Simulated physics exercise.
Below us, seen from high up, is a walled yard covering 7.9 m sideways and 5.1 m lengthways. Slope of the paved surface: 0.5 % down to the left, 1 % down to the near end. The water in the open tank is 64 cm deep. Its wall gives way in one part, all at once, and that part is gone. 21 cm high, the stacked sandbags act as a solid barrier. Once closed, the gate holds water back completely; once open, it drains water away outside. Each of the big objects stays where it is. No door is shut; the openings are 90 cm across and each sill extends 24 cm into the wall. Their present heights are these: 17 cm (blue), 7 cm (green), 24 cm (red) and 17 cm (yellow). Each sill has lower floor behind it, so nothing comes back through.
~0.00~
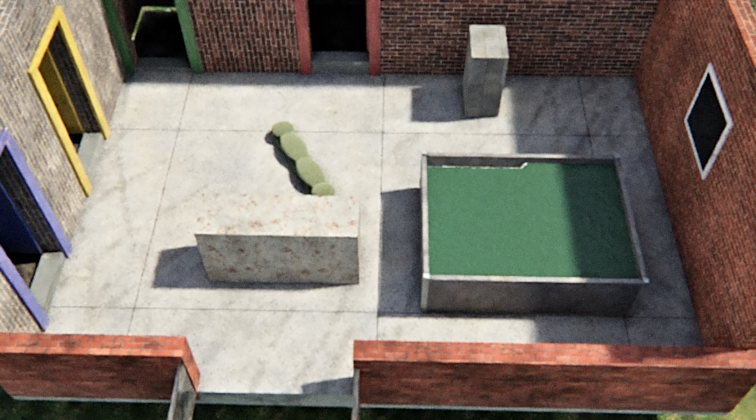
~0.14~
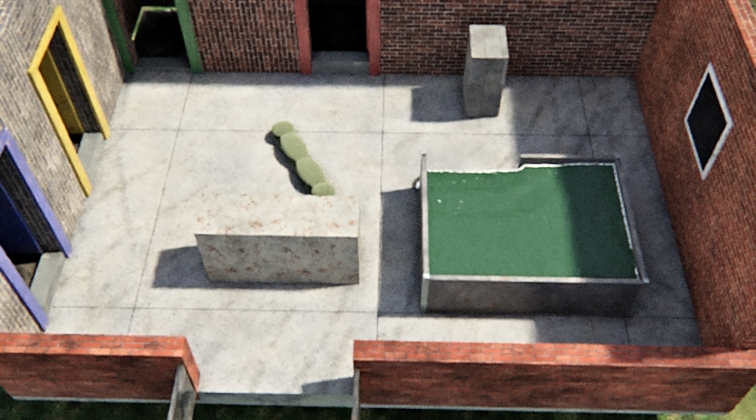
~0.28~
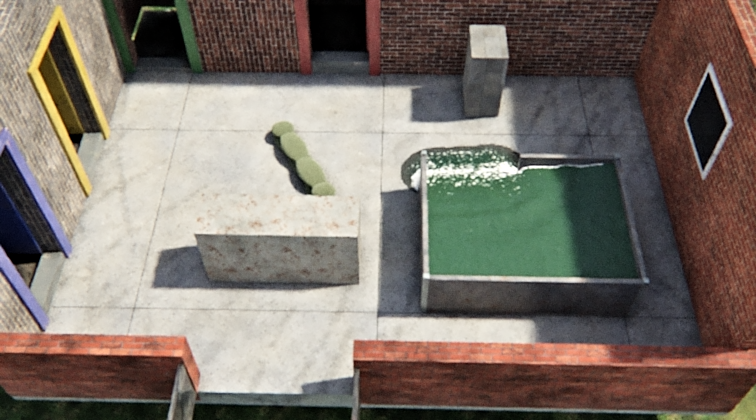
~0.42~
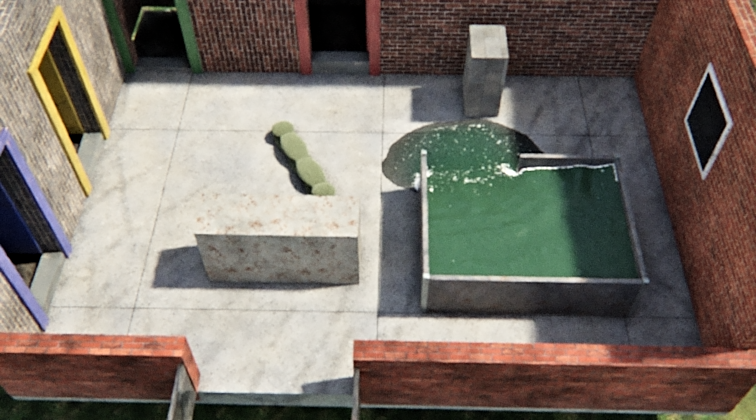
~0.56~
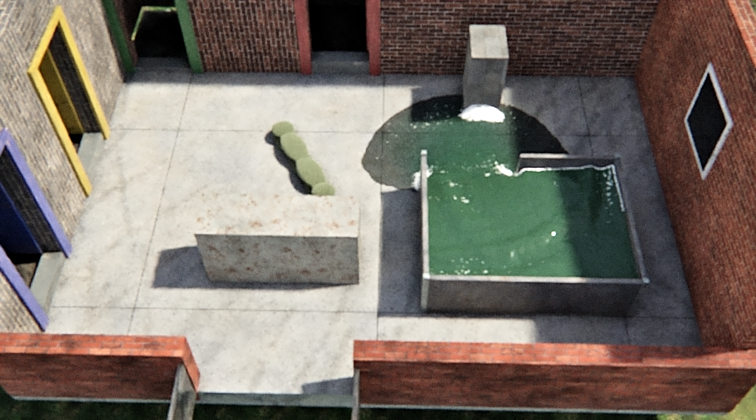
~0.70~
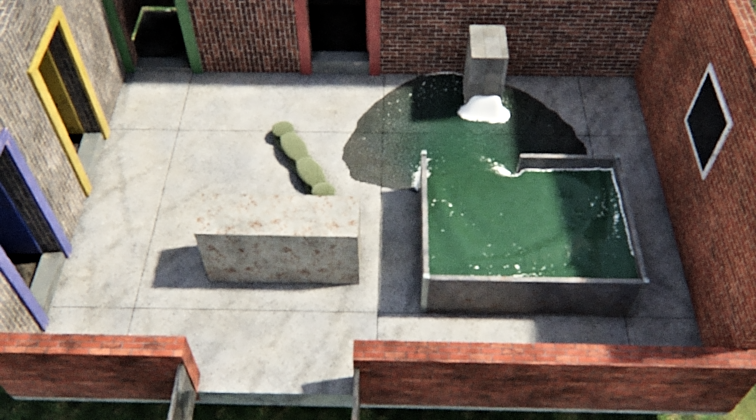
The clip opens on a walled brick yard with an open tank of still green water at the right. Part of the tank's far wall disappears, and water pours out through the gap, foaming. It spreads in a widening dark fan across the paving, surrounding the base of a grey pillar with white froth.
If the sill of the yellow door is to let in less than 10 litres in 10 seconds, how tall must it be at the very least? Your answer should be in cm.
At the very least, close to 13 cm.
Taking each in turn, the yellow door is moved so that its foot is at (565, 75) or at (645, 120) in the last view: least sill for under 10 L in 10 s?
Minimums: Roughly 15 cm and 18 cm.
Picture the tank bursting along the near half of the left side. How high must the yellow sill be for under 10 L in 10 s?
Estimate: Near 6.0 cm.
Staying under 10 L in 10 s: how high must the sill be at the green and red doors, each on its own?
About 17 cm at green and 19 cm at red.
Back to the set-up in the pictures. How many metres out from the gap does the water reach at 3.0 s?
Roughly 5.6 metres.
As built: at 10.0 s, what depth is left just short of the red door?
5.5 cm.
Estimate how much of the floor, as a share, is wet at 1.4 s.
Roughly 20 percent of the floor is wet.
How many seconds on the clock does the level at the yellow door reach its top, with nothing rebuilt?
Some 4.0 s, more or less.
After 1.4 s water covers 20 % of the floor, deepest (38 cm) near (476, 119); it has not reached the yellow door.
After 3.0 s water covers 45 % of the floor, deepest (32 cm) near (127, 73); 5 cm at the yellow door, 0 litres in over its 17 cm sill.
After 10.0 s water covers 95 % of the floor, deepest (14 cm) near (36, 354); 8 cm at the yellow door, 1 litre in over its 17 cm sill.
At the yellow door as built, the water arrived by 3.0 s and peaked near 17 cm at 4.2 s.
Run again over the same 10 s with other heights there, 14 litres in over 12 cm, 6 litres over 14 cm. The limit of 10 litres is kept from about 13 cm up.
